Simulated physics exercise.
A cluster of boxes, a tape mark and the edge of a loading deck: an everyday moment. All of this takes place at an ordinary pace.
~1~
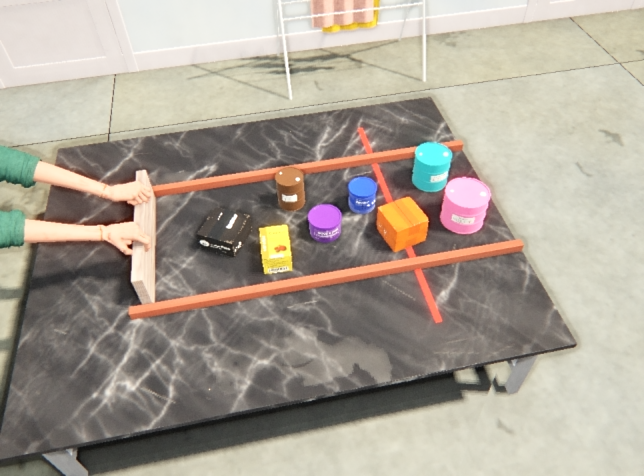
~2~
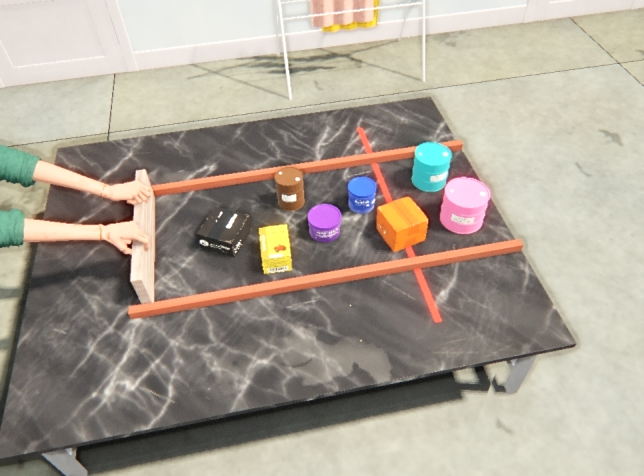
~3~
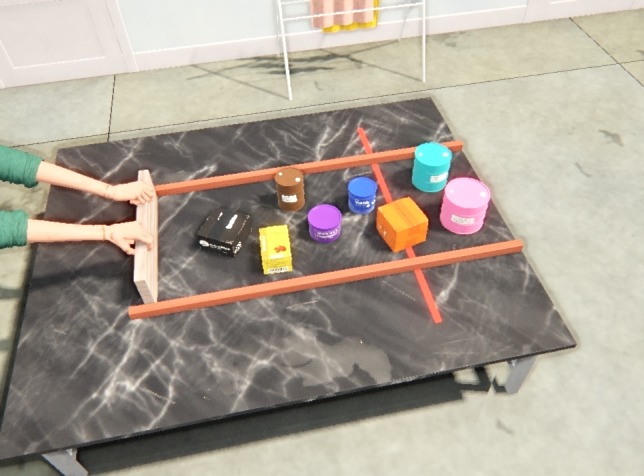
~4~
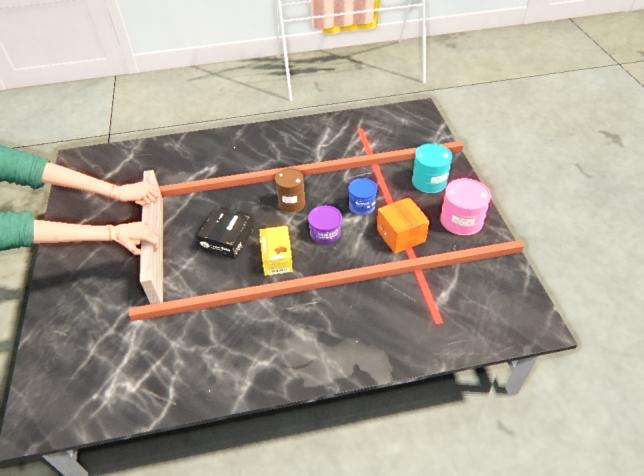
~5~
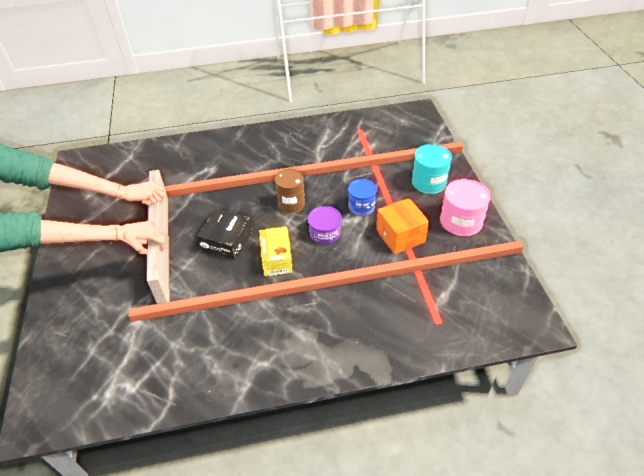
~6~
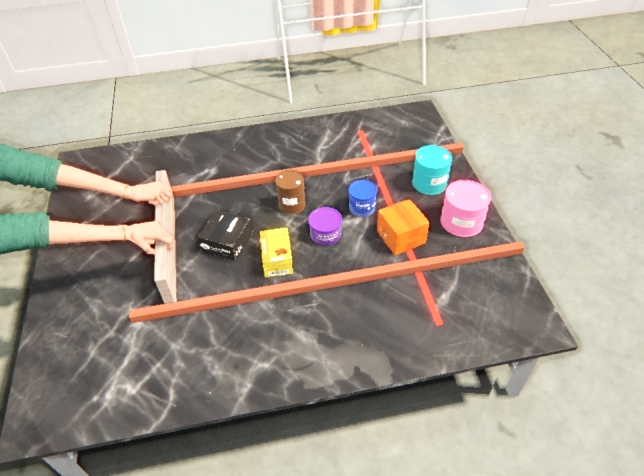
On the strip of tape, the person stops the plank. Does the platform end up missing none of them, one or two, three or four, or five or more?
It is missing none.
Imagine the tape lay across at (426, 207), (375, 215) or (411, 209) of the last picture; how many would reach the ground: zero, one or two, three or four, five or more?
Result per tape, in order - one to two / no fall at all / one to two.
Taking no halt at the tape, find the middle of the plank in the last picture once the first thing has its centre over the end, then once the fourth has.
At the first moment about (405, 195), at the next about (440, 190).
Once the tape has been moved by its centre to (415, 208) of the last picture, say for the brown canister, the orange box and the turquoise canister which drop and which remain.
Note: Brown canister stays up top / orange box stays up top / turquoise canister stays up top.
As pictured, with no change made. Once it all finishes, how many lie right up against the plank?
The answer is 3.
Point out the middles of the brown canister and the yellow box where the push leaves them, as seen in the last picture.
For the brown canister it's (397, 173), and for the yellow box it's (427, 229).
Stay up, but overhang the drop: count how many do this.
The count is 1.
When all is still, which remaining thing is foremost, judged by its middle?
Pink canister.
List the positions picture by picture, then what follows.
Pink canister (465, 206); turquoise canister (431, 167); orange box (402, 224); plank (145, 235); tape (393, 209), in the first picture.
Turquoise canister (431, 167); black parcel (225, 232), in the second picture.
Orange box (402, 224); blue pail (362, 196), in the third picture.
Pink canister (465, 207); yellow box (276, 251), in the fourth picture.
Turquoise canister (431, 169); brown canister (290, 191), in the fifth picture.
Pink canister (465, 209); turquoise canister (432, 170); orange box (402, 227); plank (165, 235); tape (394, 212), in the sixth picture.
Soon after, none off yet; pink canister at rest near (465, 209); turquoise canister at rest near (432, 170); orange box at rest near (402, 227).
Then, none off yet; pink canister at rest near (465, 209); turquoise canister at rest near (432, 170); orange box moved a little near (415, 228).
At rest, the number that fall off is zero.
